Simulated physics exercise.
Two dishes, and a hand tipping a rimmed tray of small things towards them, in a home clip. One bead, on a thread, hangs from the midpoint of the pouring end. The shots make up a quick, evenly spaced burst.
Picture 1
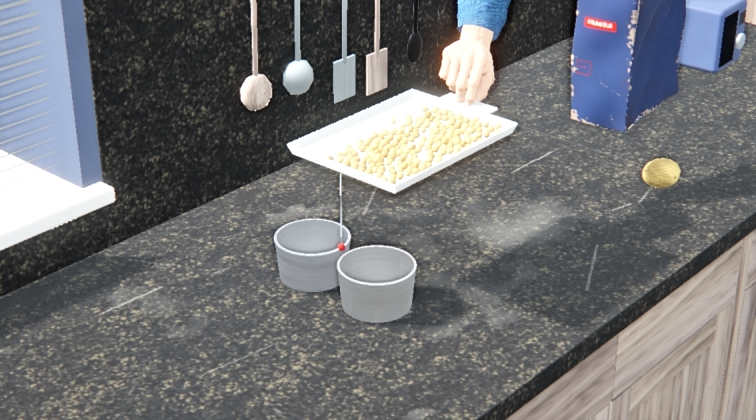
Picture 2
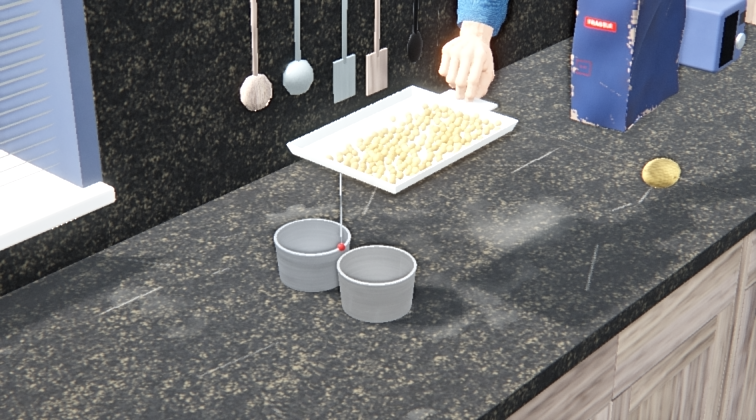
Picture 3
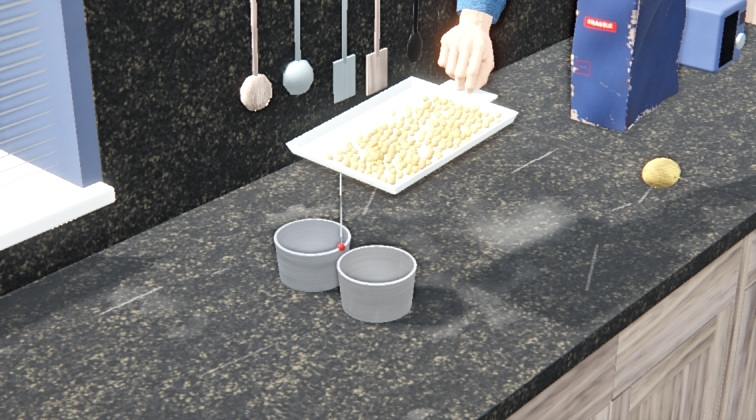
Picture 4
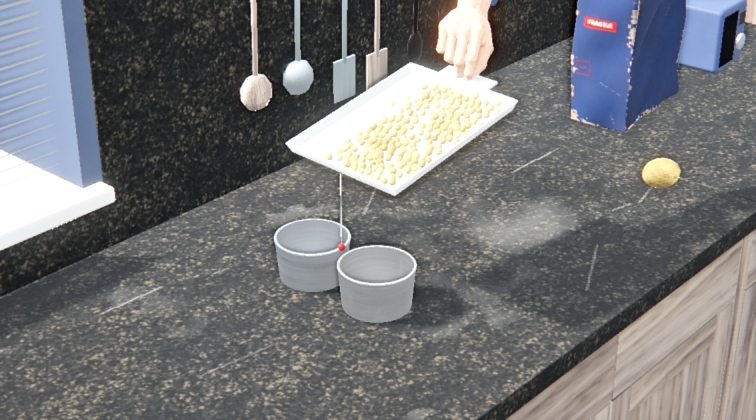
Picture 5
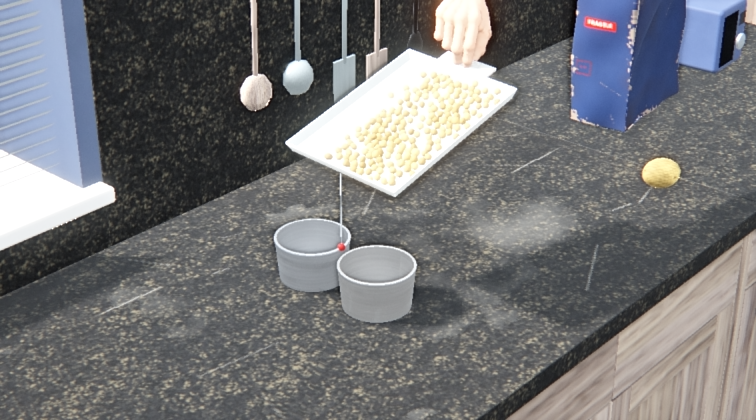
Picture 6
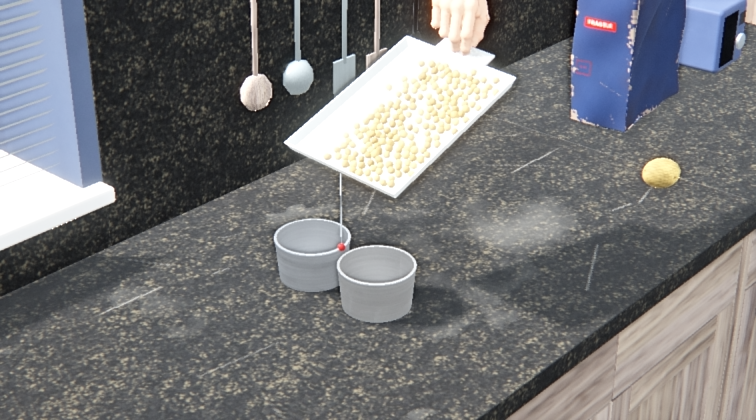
A hand raises the far end of a white tray of chickpeas above two grey dishes.
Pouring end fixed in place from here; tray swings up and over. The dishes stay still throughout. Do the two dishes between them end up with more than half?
The dishes will catch only a minority of the load.
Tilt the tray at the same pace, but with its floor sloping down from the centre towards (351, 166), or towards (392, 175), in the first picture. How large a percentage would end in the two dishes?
The share is 0 per cent in the first and 40 per cent in the second.
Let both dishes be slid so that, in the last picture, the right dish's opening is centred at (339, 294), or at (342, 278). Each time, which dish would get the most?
Try 1: The dish at right; try 2: The dish at right.
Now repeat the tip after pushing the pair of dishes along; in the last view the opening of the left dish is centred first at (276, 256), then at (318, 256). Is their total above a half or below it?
Try 1: In excess of half; try 2: In excess of half.
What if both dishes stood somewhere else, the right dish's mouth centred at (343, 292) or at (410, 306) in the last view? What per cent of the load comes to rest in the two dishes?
Trial 1 about 70 %, trial 2 about 70 %.
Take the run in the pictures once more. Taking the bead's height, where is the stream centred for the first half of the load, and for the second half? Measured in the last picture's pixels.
The leading part at (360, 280), the rest of it at (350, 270).
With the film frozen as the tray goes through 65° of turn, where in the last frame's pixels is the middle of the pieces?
Load centre: Approx. (373, 148).
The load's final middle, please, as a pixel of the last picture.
The centre ends up roughly at (334, 332).
Soon after the last picture, tray tipped steeply; nearly all on the tray; a stray few in the air.
A little later, tray tipped past a quarter turn; a small part on the tray; a small part in the right dish; about two thirds outside both; about a quarter in the air.
Later still, tray tipped past a quarter turn; a small part in the right dish; a stray few in the left dish; most outside both.
At rest, tray tipped past a quarter turn; a small part in the right dish; a stray few in the left dish; most outside both.
